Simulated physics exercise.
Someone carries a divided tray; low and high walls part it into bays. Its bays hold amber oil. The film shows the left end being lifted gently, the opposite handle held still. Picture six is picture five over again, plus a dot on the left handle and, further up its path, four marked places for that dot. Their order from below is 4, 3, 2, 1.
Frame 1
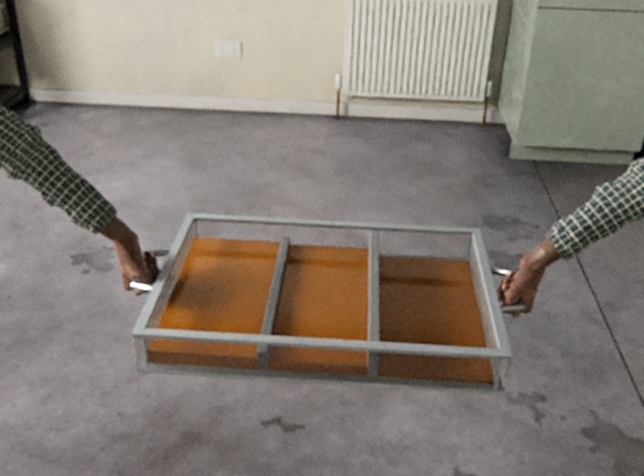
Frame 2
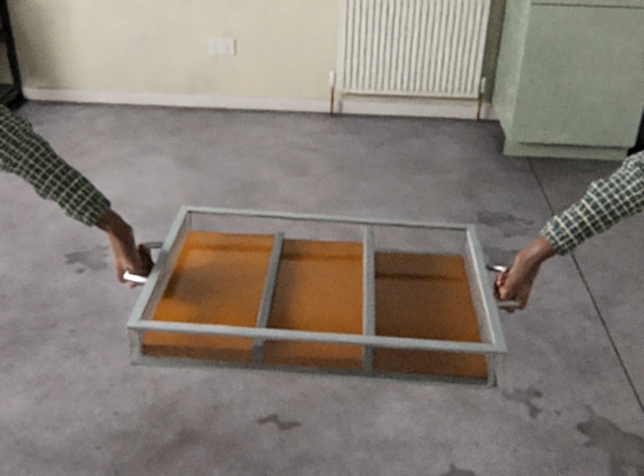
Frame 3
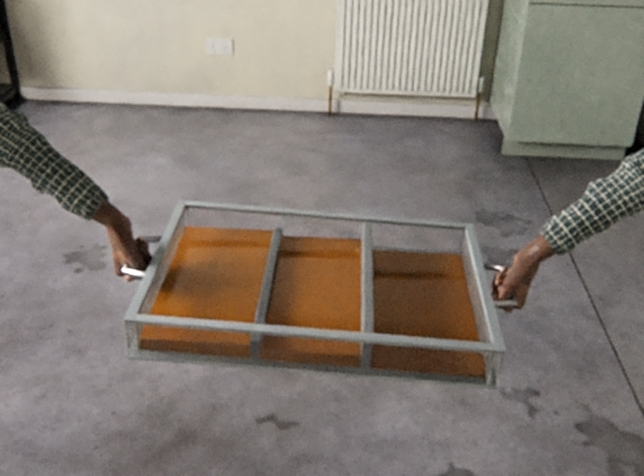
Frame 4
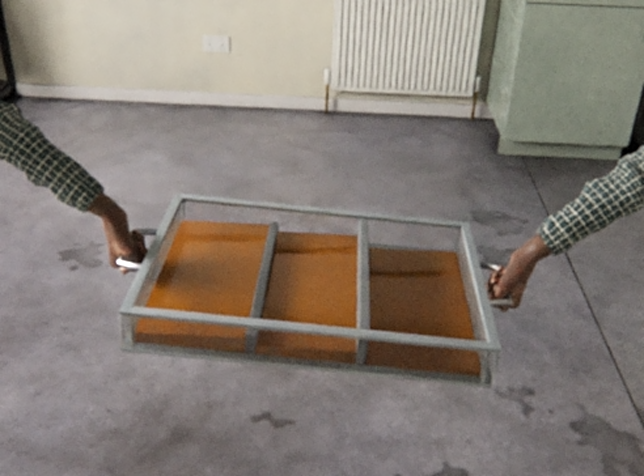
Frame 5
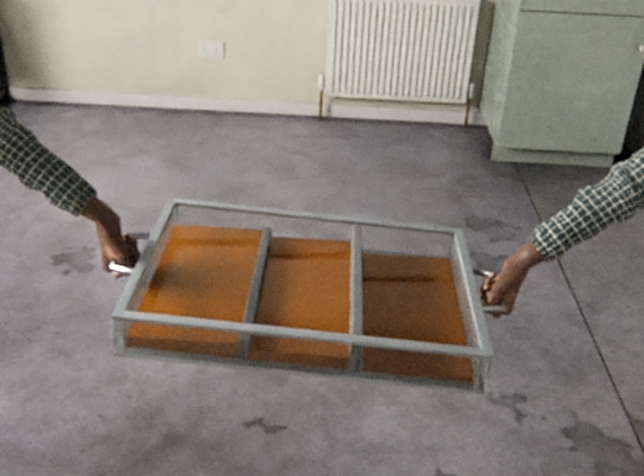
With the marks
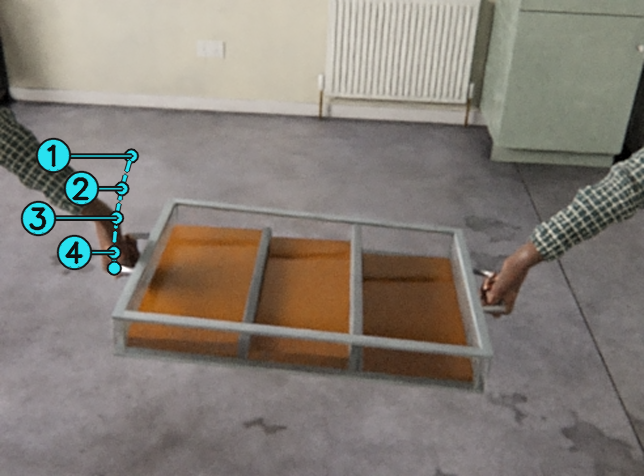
Two hands in checked sleeves held a clear, grey-framed tray of amber liquid in three bays above a grey floor, and tilted it slightly down to the right, the liquid staying within its bays.
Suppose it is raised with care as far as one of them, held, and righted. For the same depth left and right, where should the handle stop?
Choose 1.
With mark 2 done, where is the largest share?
It is the middle one.
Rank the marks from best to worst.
1, 2, 3, 4.
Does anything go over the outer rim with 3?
No.
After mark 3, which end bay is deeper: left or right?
The left end bay.
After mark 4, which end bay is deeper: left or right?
The left end bay.
On the marked copy, 1 at (131, 155); 2 at (121, 188); 3 at (116, 218); 4 at (114, 252).
For mark 1, the two end bays stand about equally deep; nothing spills.
For mark 2, the left end bay stands a little deeper than the other; nothing spills.
For mark 3, the left end bay stands much deeper than the other; nothing spills.
For mark 4, the left end bay stands much deeper than the other; nothing spills.
